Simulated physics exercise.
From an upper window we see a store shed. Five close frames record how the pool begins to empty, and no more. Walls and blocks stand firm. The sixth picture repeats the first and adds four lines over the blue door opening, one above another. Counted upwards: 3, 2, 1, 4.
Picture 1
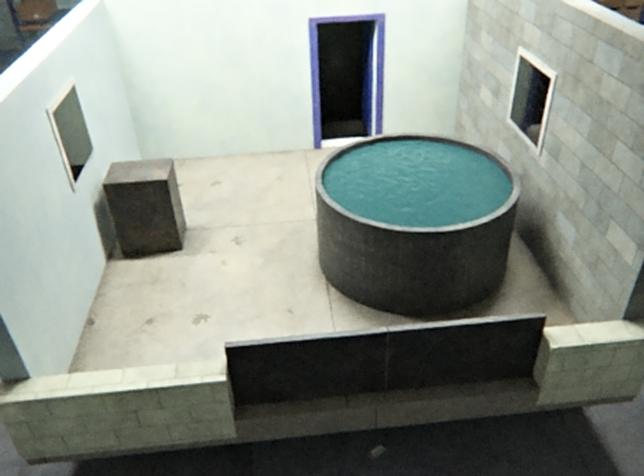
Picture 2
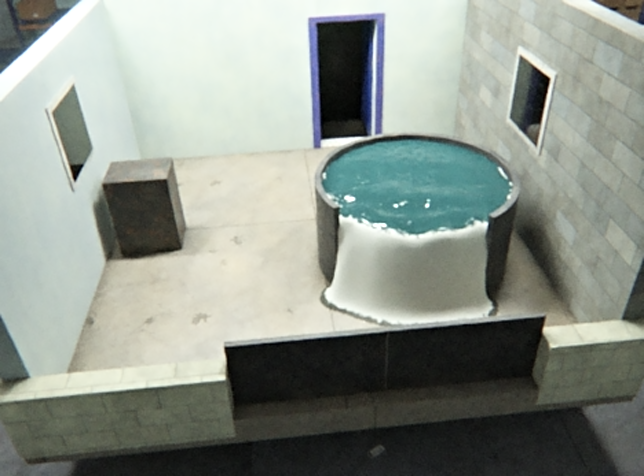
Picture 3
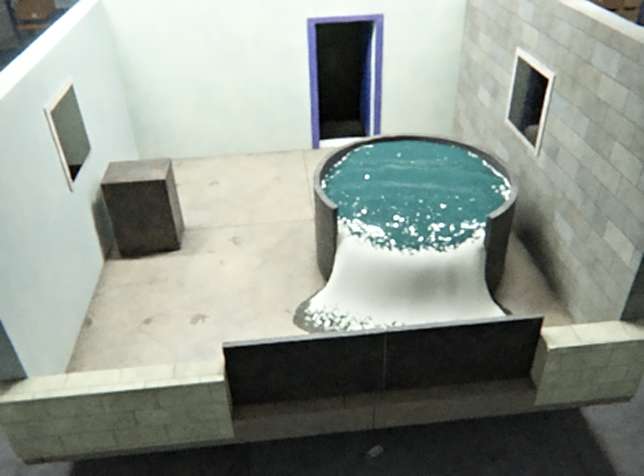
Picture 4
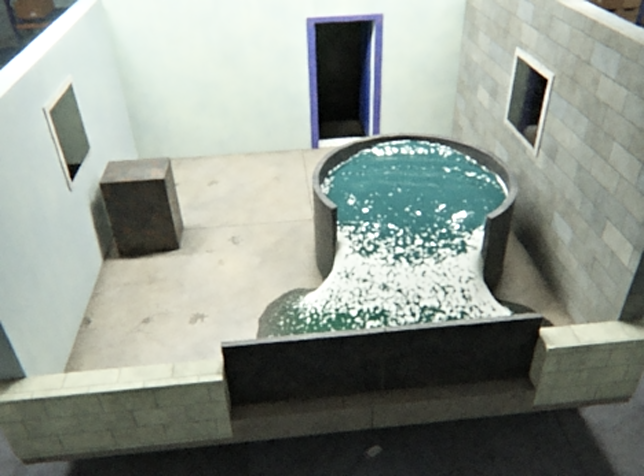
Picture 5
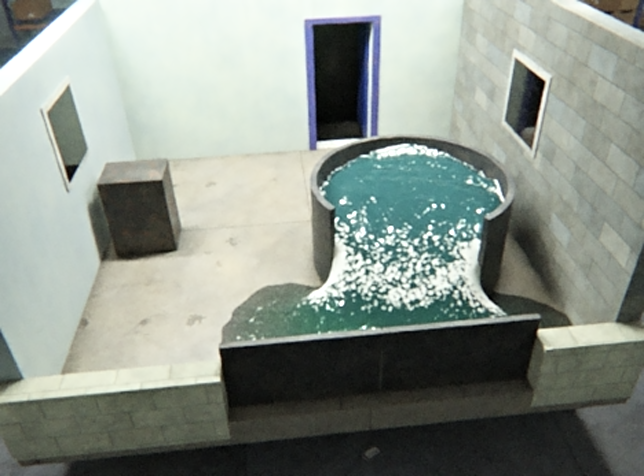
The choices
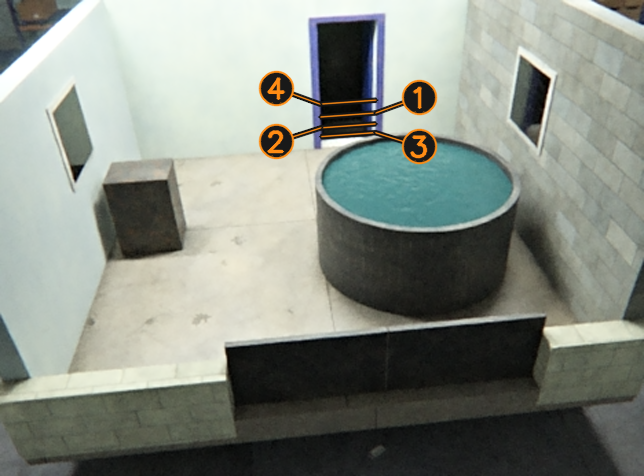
In a store shed, water pours from the round pool's open front and spreads left.
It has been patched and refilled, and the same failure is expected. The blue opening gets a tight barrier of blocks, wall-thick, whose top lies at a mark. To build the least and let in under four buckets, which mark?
Go for 3.
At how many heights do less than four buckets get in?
All of the four.
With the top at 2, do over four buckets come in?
No, that is safe.
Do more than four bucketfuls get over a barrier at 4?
No.
On the marked copy, 1 at (348, 115); 2 at (348, 125); 3 at (348, 134); 4 at (348, 102); from the bottom up 3, 2, 1, 4.
With 1, nothing gets over.
With 2, nothing gets over.
With 3, nothing gets over.
With 4, nothing gets over.
